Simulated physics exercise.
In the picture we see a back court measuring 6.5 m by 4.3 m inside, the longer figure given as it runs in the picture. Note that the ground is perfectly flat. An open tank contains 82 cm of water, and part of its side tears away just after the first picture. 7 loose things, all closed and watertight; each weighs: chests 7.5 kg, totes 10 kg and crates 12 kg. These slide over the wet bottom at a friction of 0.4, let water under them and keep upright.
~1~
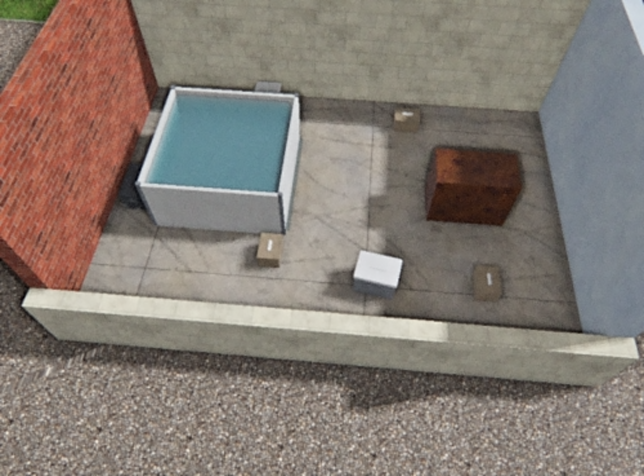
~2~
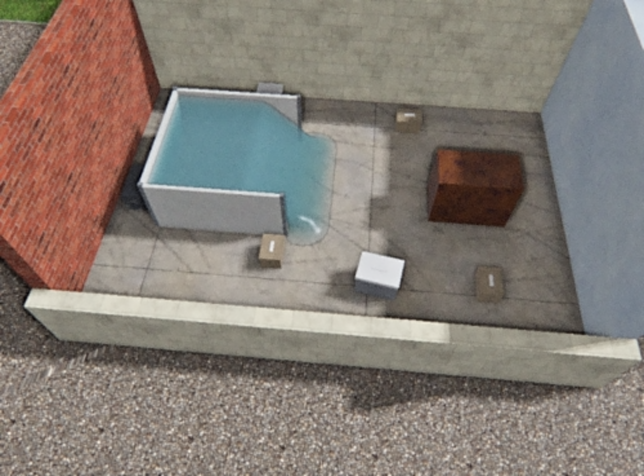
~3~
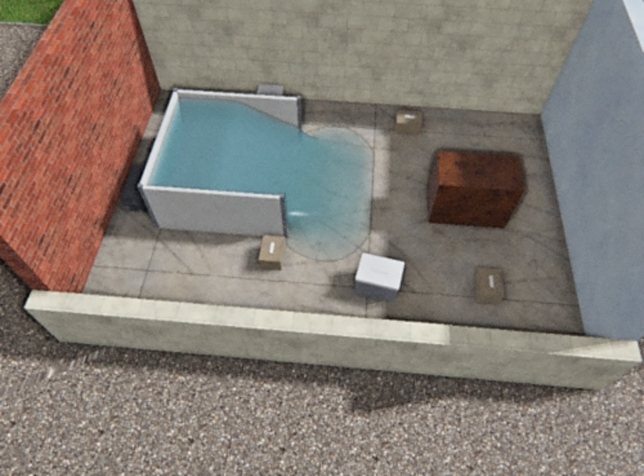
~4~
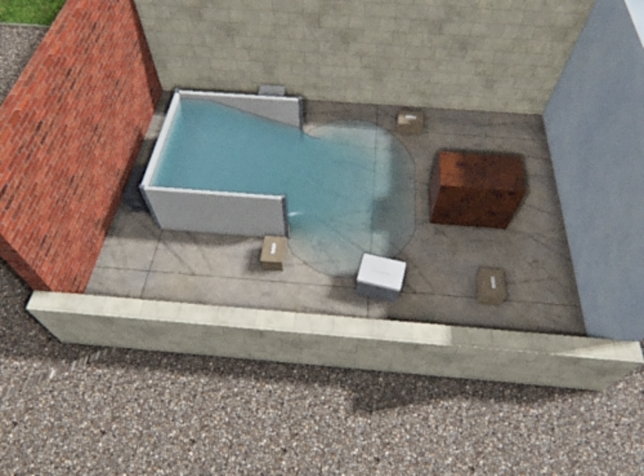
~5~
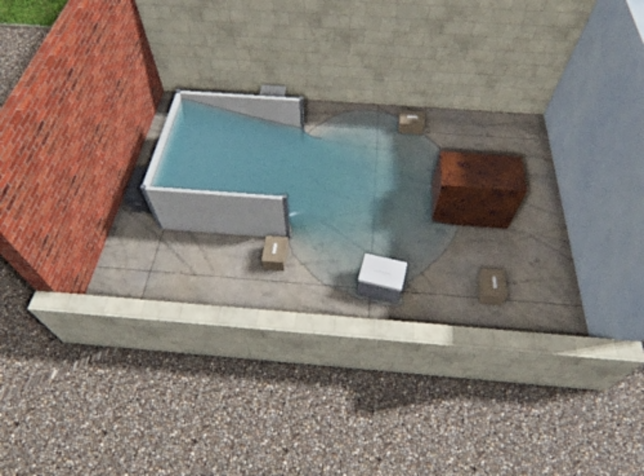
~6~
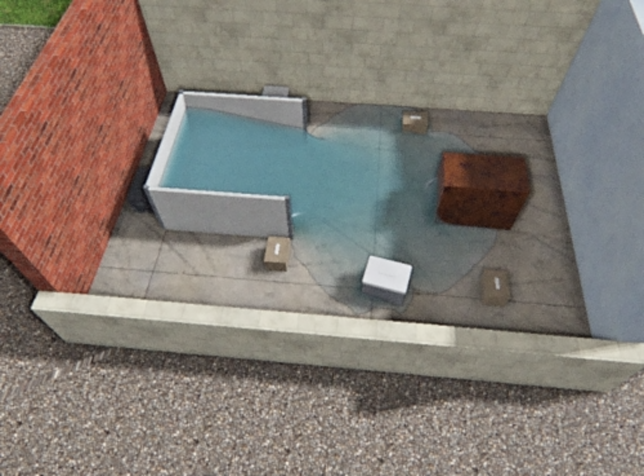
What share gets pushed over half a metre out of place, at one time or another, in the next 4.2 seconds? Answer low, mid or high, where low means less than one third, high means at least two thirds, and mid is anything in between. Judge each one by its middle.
Mid.
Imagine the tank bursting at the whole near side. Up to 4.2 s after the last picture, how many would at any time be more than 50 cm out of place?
Then the count would be 7.
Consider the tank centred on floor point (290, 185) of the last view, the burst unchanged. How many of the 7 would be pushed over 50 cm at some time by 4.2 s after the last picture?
Result: 3 of them.
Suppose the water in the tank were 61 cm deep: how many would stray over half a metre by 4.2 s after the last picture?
Count under that change: 3.
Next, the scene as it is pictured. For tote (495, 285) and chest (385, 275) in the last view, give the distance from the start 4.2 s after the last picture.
In turn: 250 cm, 60 cm.
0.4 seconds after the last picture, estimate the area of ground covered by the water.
Close to 16 m2, I'd say.
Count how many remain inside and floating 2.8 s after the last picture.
At that moment it comes to 3.
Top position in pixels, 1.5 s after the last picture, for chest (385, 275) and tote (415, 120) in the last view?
About (519, 316) for the first and (550, 102) for the second.
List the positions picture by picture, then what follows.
The first frame shows a chest at (378, 268) rests on the ground; a tote at (408, 114), on the bottom; 3.3 m2 under water; 0 of 7 have shifted.
The second frame shows a chest at (380, 269), on the bottom; a tote at (409, 115) rests on the ground; water covers 4.5 m2; 0 of 7 have shifted.
The third frame shows a chest at (380, 271) rests on the ground; a tote at (409, 117), on the bottom; 6.0 m2 under water; 0 of 7 have shifted.
The fourth frame shows a chest at (382, 271), on the bottom; a tote at (411, 118), on the bottom; water covers 8.0 m2; 0 of 7 have shifted.
The fifth frame shows a chest at (383, 271), on the bottom; a tote at (412, 117) rests on the ground; 9.8 m2 under water; 0 of 7 have shifted.
The sixth frame shows a chest at (387, 274) rests on the ground, 3 cm from its start; a tote at (416, 118) rests on the ground; 11.7 m2 under water; 0 of 7 have shifted.
Then, 0.4 s after the last picture 0 of 7 are over 50 cm from their spots; 0 afloat.
Then, 1.5 s after the last picture 3 of 7 are over 50 cm from their spots; 3 afloat.
Then, 2.8 s after the last picture 2 of 7 are over 50 cm from their spots; 3 afloat.
Then, 4.2 s after the last picture 3 of 7 are over 50 cm from their spots, and 3 have been at some point; 3 afloat.
